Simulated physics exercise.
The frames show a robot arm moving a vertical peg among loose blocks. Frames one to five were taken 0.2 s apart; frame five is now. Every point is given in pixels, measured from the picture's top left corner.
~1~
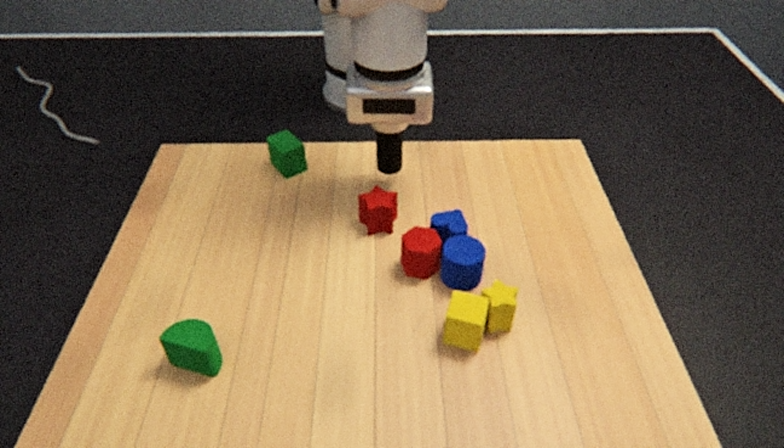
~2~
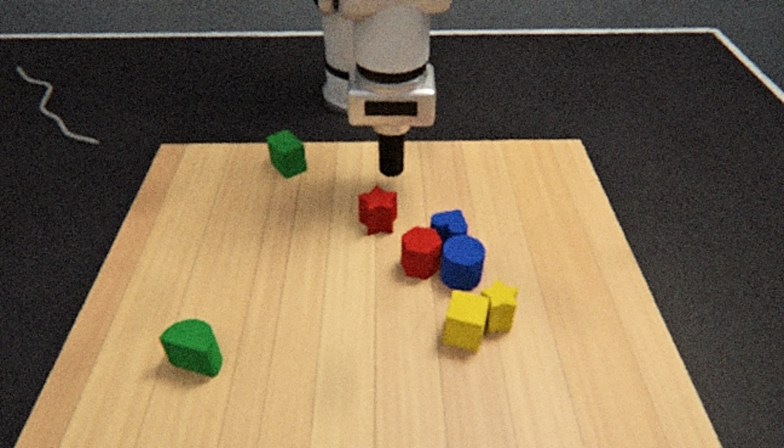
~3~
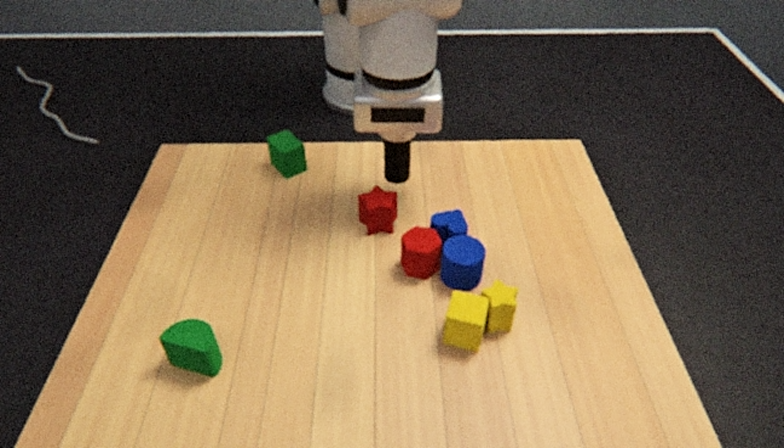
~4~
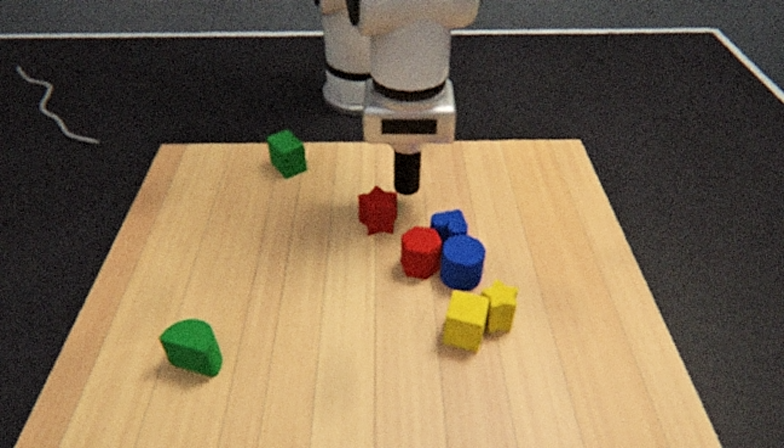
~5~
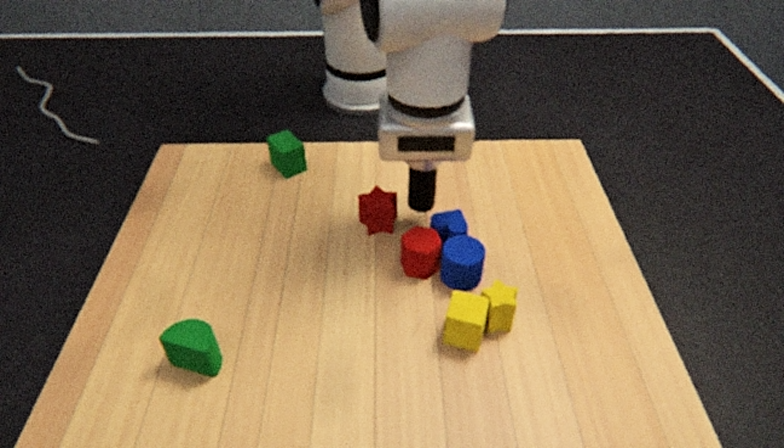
The video shows a robot arm holding a dark vertical peg over a wooden board scattered with coloured blocks. The peg stays nearly still, then moves right and toward the viewer, nearing the red and blue blocks, which remain still.
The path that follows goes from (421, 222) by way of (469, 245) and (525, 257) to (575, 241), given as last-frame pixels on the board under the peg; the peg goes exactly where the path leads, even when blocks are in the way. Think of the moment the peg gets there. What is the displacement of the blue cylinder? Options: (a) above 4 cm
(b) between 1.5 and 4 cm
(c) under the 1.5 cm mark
Answer: B.
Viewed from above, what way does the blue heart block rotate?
Looking down on the board, it turns clockwise.
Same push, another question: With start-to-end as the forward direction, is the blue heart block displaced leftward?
Final answer: No.
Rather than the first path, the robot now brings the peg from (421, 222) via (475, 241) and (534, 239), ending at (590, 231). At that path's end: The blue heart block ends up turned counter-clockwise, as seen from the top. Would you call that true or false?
It is false.
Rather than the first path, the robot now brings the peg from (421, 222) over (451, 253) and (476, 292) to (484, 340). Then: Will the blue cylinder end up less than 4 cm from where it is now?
That would be a no.
The first path, step by step. One third of the way, peg (471, 229); blue heart block (488, 238); blue cylinder (476, 261).
Two thirds of the way, peg (529, 240); blue heart block (515, 255), turned 45° clockwise; blue cylinder (478, 265).
At the end, peg (580, 224); red star-shaped block still; blue heart block (515, 255), turned 45° clockwise; blue cylinder (478, 265).
